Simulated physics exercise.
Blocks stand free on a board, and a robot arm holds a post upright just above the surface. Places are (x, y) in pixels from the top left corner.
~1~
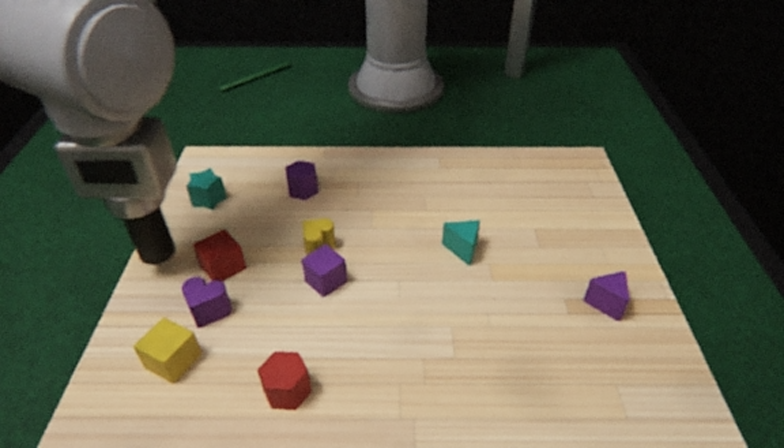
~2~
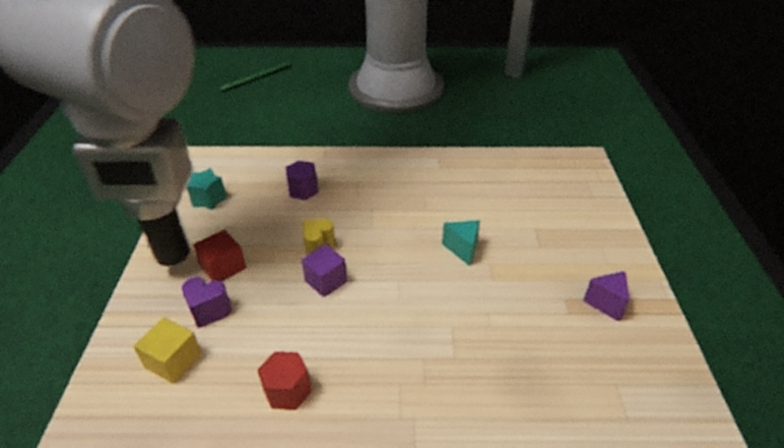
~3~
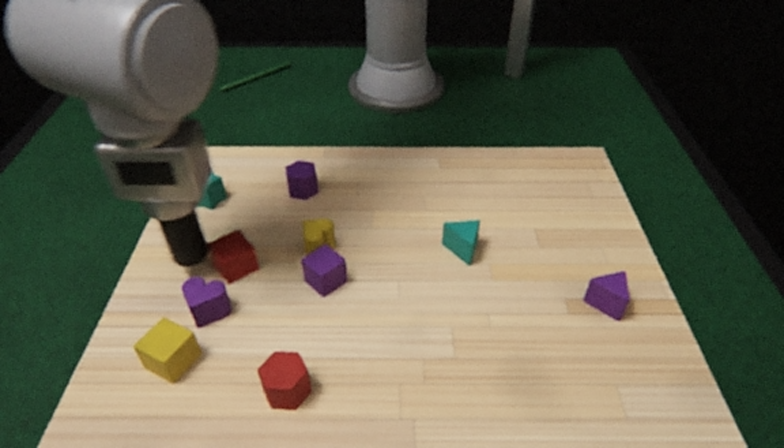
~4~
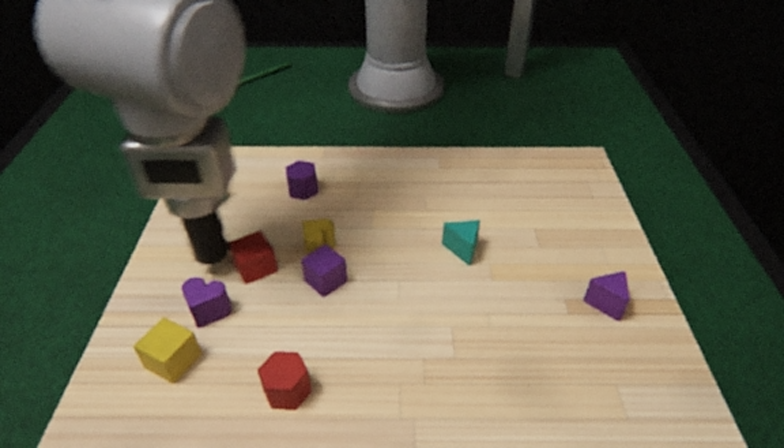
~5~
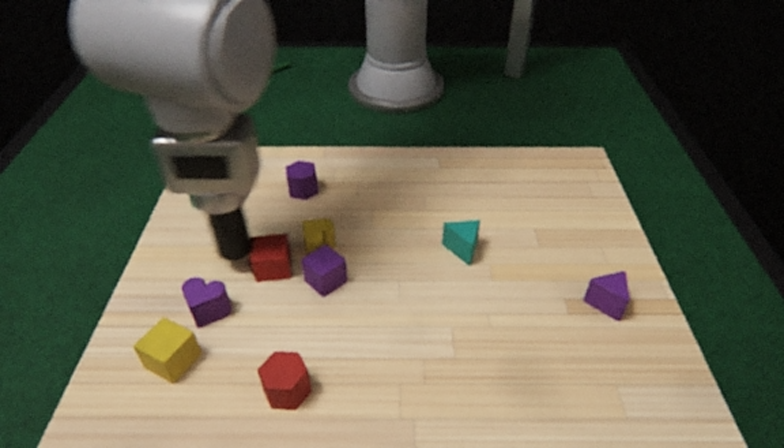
A robot arm holding a dark post moves steadily right along the left side of a pale wooden board, meets a red block and pushes it right, toward a yellow heart and a purple block. A purple heart, a yellow block and a red hexagonal block sit nearer the viewer, with teal and purple pieces elsewhere. The fixed, raised view shows green cloth around the board.
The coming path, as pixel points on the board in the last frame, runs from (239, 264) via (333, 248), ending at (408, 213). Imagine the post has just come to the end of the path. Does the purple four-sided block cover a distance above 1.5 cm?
My answer is yes.
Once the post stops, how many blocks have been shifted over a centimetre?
3 or more blocks.
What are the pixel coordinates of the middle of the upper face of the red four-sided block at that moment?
About (332, 251).
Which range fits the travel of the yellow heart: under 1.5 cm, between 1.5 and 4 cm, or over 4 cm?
Above 4 cm.
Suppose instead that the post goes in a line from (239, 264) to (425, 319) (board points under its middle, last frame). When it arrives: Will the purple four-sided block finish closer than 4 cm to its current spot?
No.
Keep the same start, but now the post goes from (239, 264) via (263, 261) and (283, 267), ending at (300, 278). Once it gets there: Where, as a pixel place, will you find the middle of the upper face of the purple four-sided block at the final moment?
Near (363, 272).
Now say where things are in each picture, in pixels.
Tip of the post (158, 253), middles of tops, purple heart (201, 290), red four-sided block (217, 245), yellow heart (316, 227), purple four-sided block (323, 259), in the first frame.
Post (173, 254), nothing pushed, in the second frame.
Post (190, 255), red four-sided block (230, 245), in the third frame.
Post (211, 253), red four-sided block (250, 246), in the fourth frame.
Post (235, 249), purple heart (201, 290), red four-sided block (269, 246), yellow heart (316, 227), purple four-sided block (323, 259), in the fifth frame.
What follows on the original path. One third of the way, post (301, 239); red four-sided block (320, 251), turned 65° clockwise; yellow heart (334, 224), turned 45° anticlockwise; purple four-sided block (343, 269).
Two thirds of the way, post (360, 222); red four-sided block (332, 251), turned 80° clockwise; yellow heart (389, 218), turned 15° clockwise; purple four-sided block (348, 273), turned 25° clockwise.
At the end, post (408, 198); purple heart unmoved; red four-sided block (332, 251), turned 80° clockwise; yellow heart (414, 213), turned 60° clockwise; purple four-sided block (348, 273), turned 25° clockwise.
